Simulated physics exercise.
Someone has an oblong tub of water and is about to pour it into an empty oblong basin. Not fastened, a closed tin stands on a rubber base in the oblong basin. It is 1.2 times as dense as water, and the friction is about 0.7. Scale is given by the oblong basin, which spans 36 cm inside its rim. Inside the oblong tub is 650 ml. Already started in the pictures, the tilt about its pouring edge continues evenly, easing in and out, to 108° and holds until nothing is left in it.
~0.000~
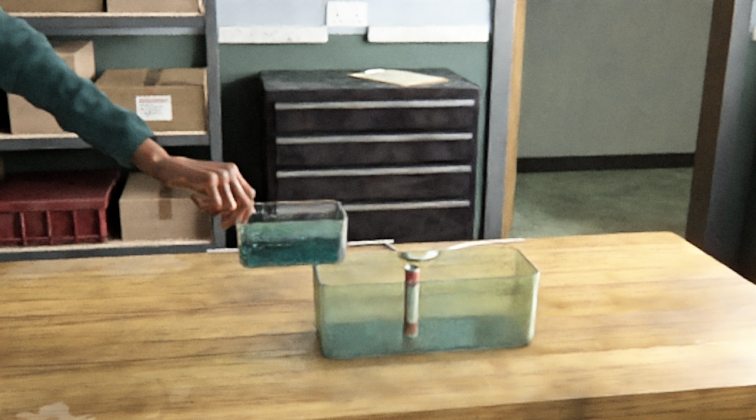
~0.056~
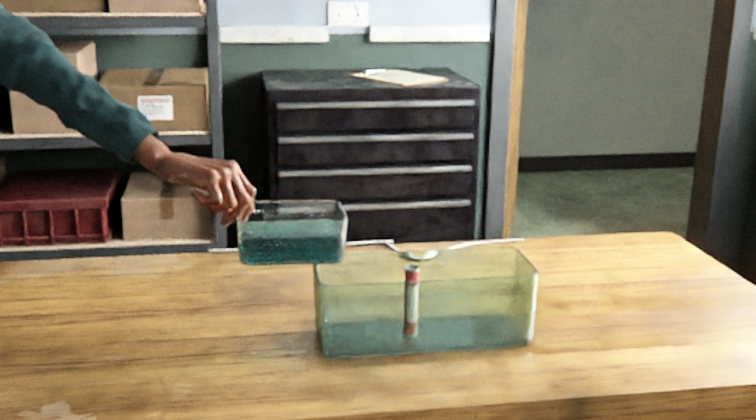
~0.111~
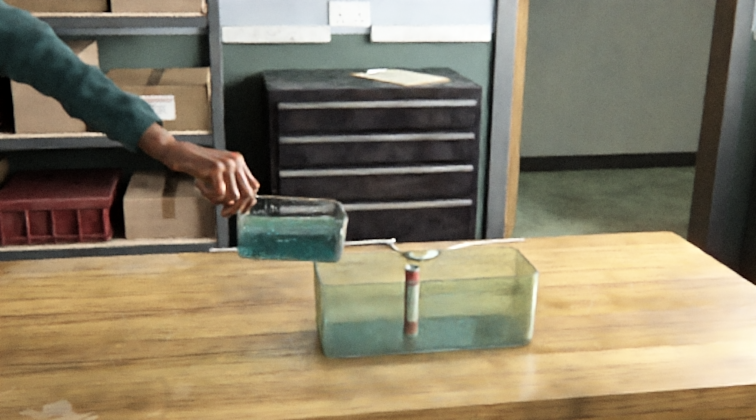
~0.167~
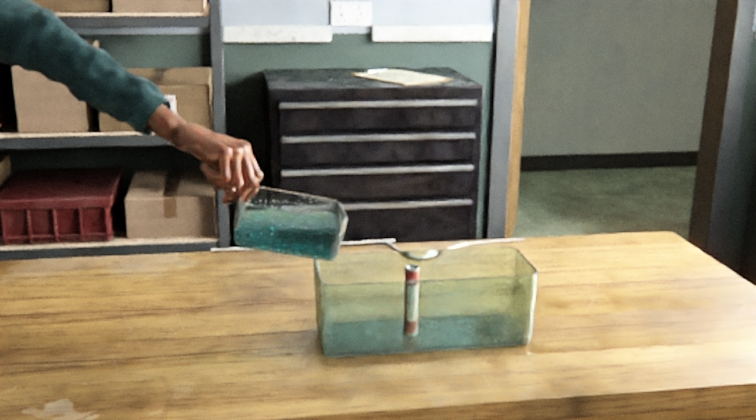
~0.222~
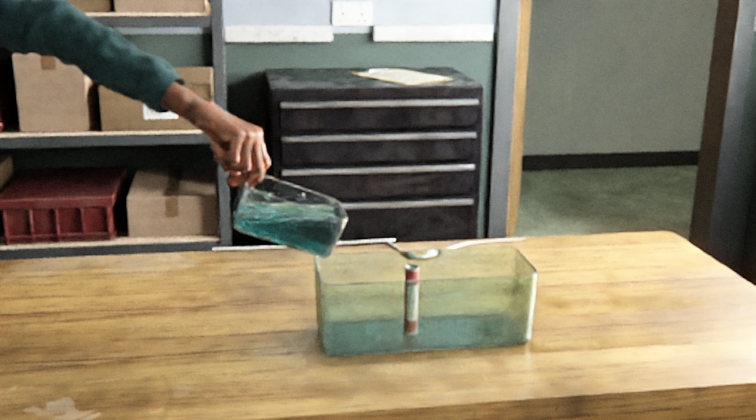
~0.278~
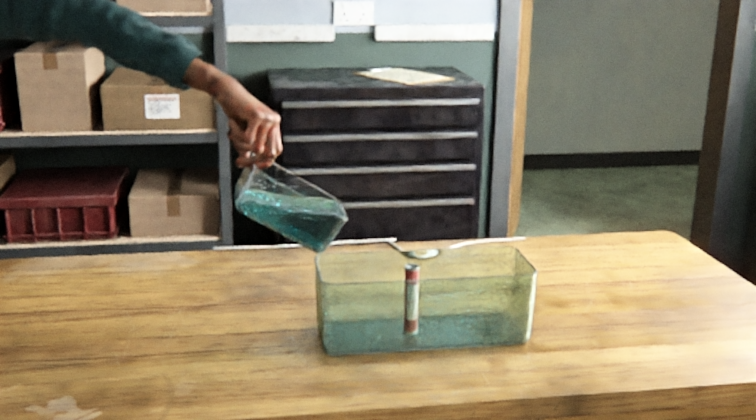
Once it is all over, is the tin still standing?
No: It won't make it through.
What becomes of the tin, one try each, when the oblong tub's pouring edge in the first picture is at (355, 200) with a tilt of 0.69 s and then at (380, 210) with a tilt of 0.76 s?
The tin stays vertical the first time and stays vertical the second time.
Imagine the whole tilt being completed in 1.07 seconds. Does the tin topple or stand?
The tin would overturn.
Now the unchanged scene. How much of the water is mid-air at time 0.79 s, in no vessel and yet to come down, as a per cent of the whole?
7 per cent, roughly.
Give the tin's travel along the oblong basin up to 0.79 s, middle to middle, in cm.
Near 4 cm.
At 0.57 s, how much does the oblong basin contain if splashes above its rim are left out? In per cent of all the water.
I'd put it near 16 percent.
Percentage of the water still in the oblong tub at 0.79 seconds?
Close to 3 percent of the whole amount.
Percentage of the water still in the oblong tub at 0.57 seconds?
Close to 26 percent of the liquid remains at that time.
By 0.57 s the tilt is 93° and 26 per cent is still to pour; the tin stands where it began.
By 0.79 s the tilt is 108° and 3 per cent is still to pour; the tin leans 43°.
By 1.01 s the tilt is 108° and 0 per cent is still to pour; the tin lies on its side.
By 1.26 s the tilt is 108° and 0 per cent is still to pour; the tin lies on its side.
At rest the tin lies on its side.
